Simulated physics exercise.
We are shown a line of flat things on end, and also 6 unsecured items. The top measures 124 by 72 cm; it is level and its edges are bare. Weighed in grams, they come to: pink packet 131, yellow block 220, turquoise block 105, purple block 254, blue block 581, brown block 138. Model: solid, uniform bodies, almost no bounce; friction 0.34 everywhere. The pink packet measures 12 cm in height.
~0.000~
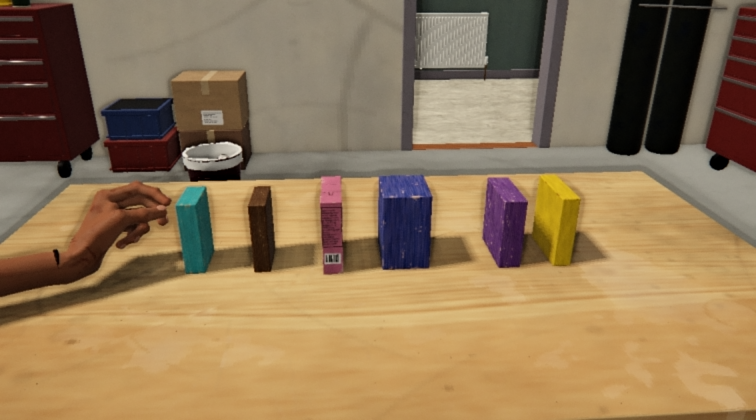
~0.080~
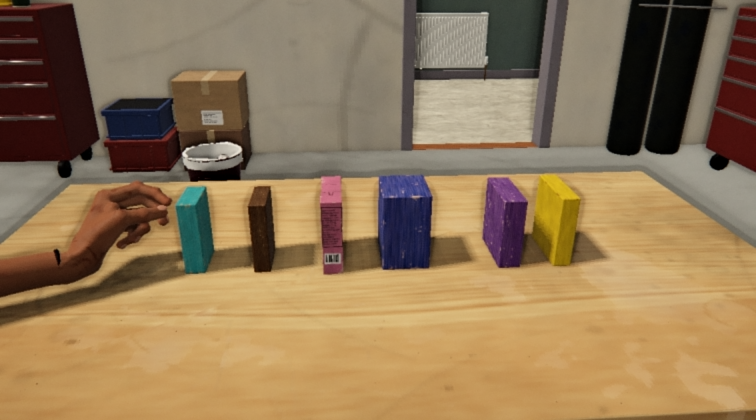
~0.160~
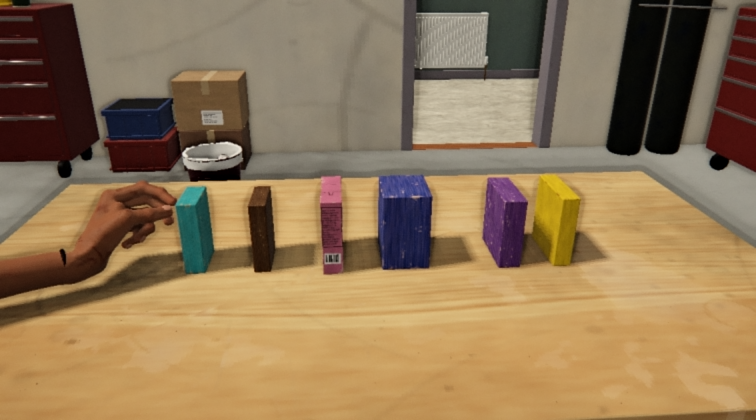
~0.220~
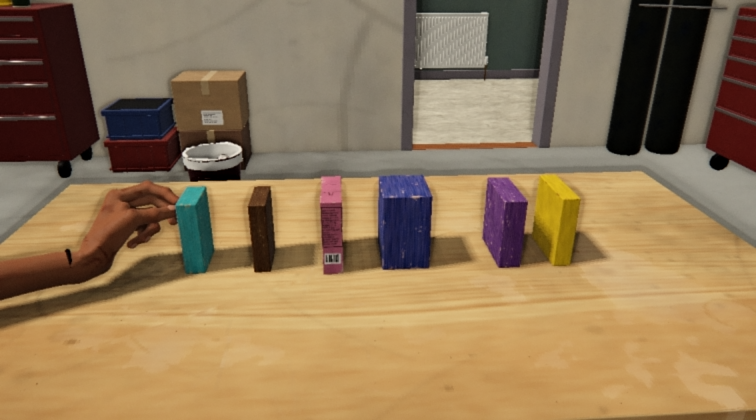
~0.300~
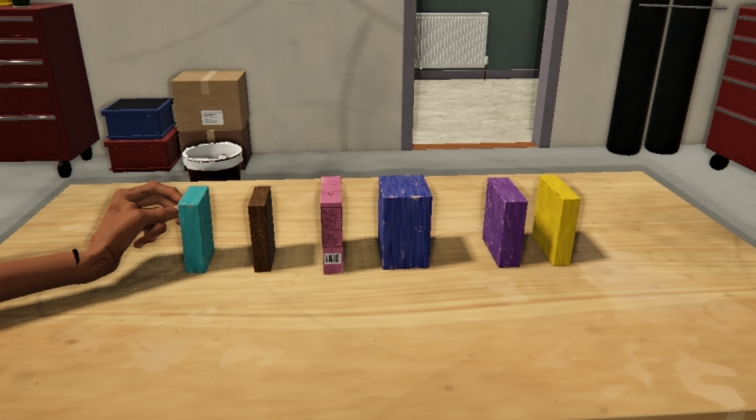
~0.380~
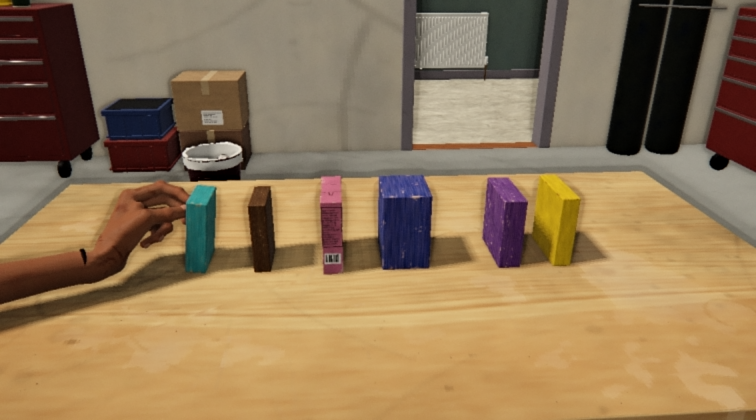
A hand reached in from the left and pushed the top of the turquoise block, tilting it slightly right toward the brown one, while the pink, blue, purple and yellow blocks stood still on the wooden table.
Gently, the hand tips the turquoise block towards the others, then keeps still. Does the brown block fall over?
It is going to pitch over.
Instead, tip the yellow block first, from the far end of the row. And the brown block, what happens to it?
The brown block stays upright.
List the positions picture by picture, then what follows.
Brown block (263, 229); pink packet (333, 224), in the first picture.
Blue block (404, 222); pink packet (333, 224), in the second picture.
Purple block (504, 222); blue block (404, 222), in the third picture.
Pink packet (333, 224); purple block (504, 222), in the fourth picture.
Turquoise block 2° over; blue block (404, 222); pink packet (333, 224), in the fifth picture.
Turquoise block 8° over; brown block (263, 229); purple block (504, 222), in the sixth picture.
After 0.78 s, turquoise block 53° over; brown block 17° off upright near (273, 228).
After 0.88 s, turquoise block 69° over; brown block 47° off upright near (292, 232).
In the end (1.6 s), toppled on the table, brown block; the other 3 under 5 cm from the start. At the end, from the last picture's camera, brown block near (301, 239).
